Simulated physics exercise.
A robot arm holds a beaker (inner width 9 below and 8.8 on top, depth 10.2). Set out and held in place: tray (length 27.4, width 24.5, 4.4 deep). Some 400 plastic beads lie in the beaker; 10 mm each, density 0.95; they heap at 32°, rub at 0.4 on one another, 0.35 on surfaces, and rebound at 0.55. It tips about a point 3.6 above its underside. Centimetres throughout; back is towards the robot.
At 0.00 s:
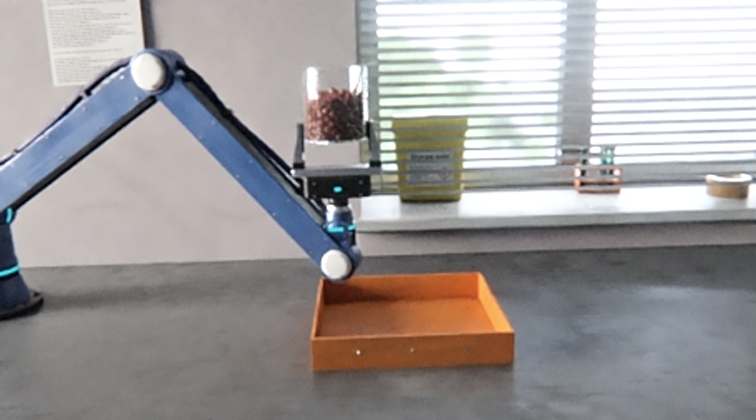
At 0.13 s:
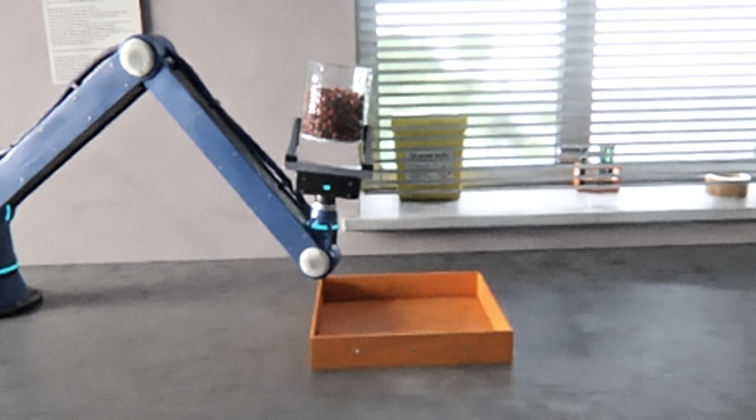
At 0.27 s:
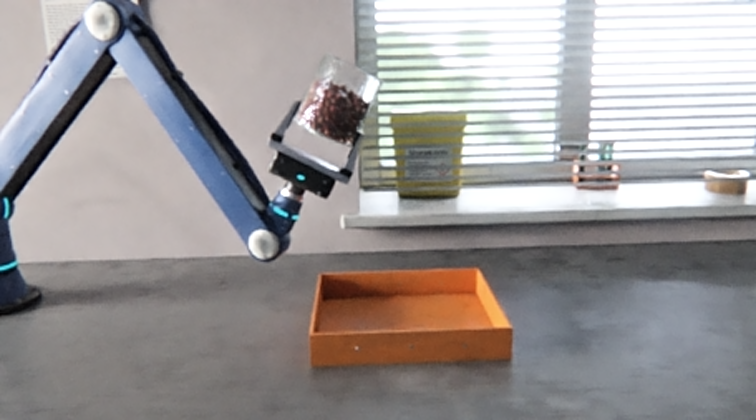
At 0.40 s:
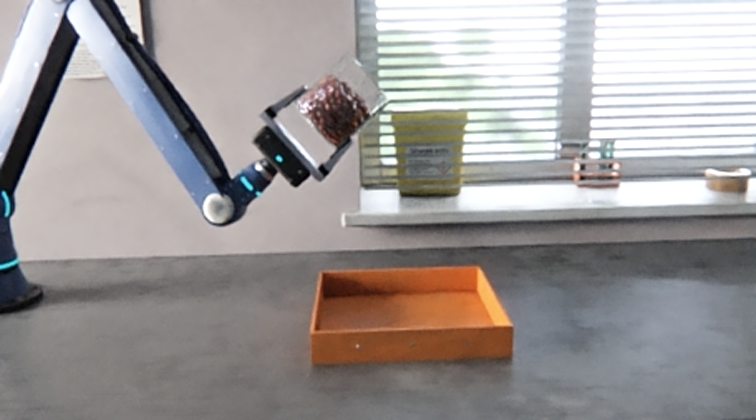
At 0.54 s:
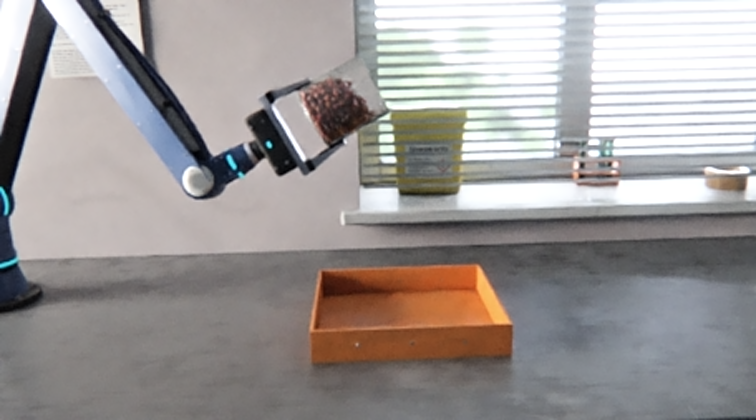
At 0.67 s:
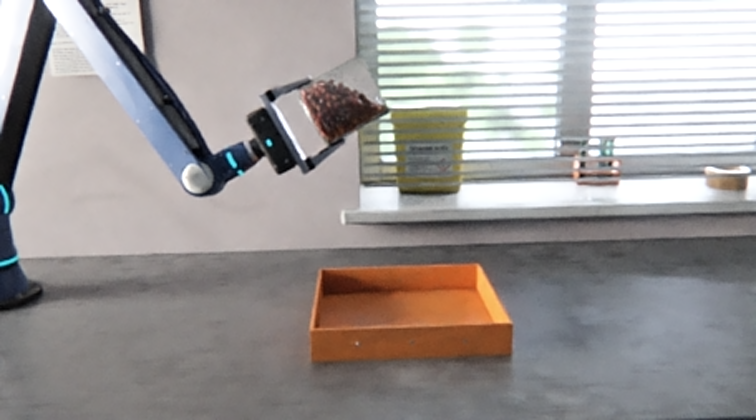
At the start, a blue robot arm holds a clear beaker of dark reddish-brown beads upright above an orange tray on a gray table. The arm draws back and steadily tilts the beaker steeply to the right, and the beads shift toward its lower side, staying inside as the tilting slows.
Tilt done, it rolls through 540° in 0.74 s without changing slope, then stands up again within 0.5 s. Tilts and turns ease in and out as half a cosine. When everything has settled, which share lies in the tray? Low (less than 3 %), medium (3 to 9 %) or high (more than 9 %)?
Share in the tray: Low (less than 3 %).
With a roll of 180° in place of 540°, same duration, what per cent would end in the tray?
In that case some 0 per cent.
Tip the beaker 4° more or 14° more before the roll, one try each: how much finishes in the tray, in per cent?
Some 0 and 15 per cent.
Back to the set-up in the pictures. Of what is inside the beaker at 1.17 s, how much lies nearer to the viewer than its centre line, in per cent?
Roughly 45 per cent.
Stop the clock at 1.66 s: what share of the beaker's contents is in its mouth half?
About 25 per cent.
By 1.17 s, tipped 63°, highest piece 39 above the table; 397 in the beaker.
By 1.66 s, tipped 31°, highest piece 38 above the table; 395 in the beaker, 2 in the tray.
By 2.11 s, upright, highest piece 39 above the table; 395 in the beaker, 2 in the tray.
By 2.81 s, upright, highest piece 39 above the table; 395 in the beaker, 2 in the tray.
Final count, 395 in the beaker, 2 in the tray. That is 1 % in the tray.
